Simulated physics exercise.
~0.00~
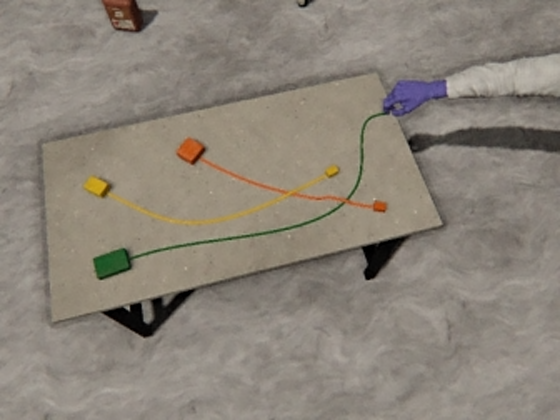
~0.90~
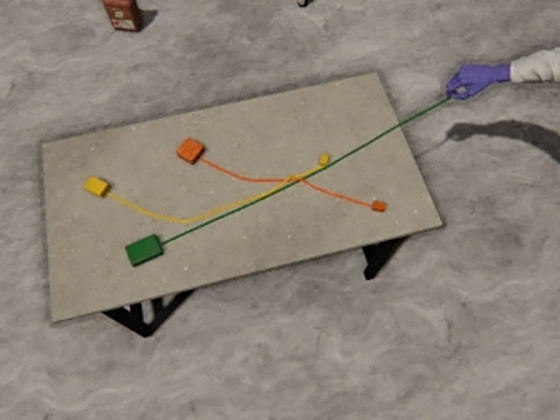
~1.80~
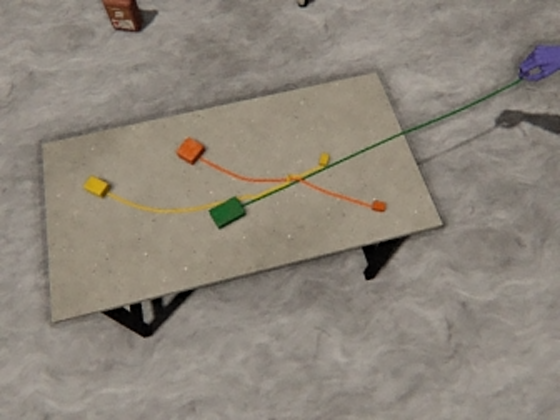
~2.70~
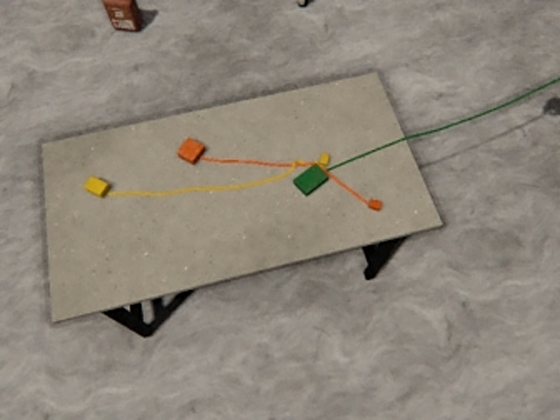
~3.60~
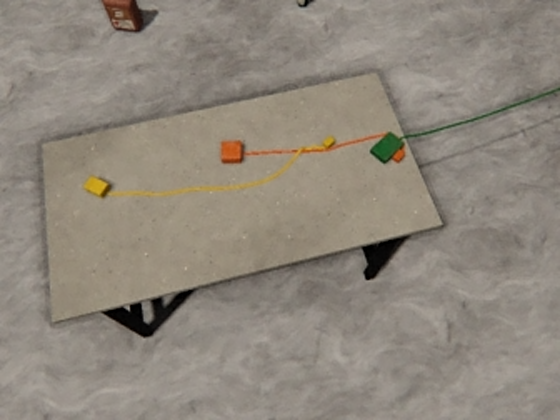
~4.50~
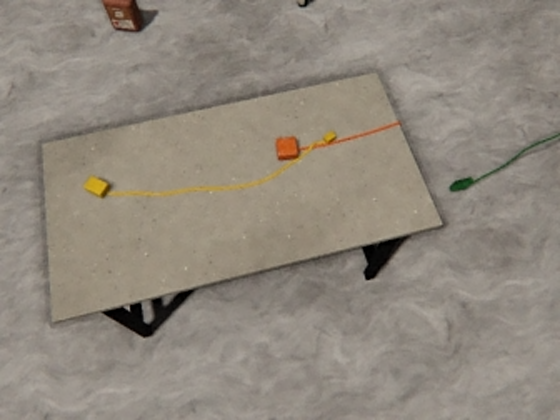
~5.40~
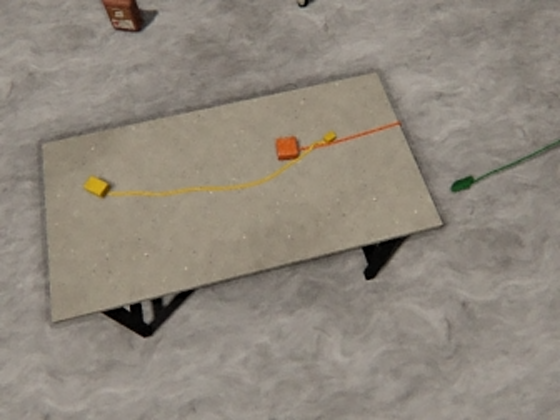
A small grey table stands on a mottled grey floor, seen from above by a still camera. Yellow, orange and green leads cross on it, with their chargers towards the left and the smaller yellow and orange plugs towards the right. A purple-gloved hand at the upper right pulls the green lead rightwards, drawing its charger across the table as the hand leaves view. The yellow plug shifts slightly, then the orange plug and charger are dragged right. Finally the green charger lies beyond the right edge, the orange lead reaches that edge, and the yellow charger has not moved.
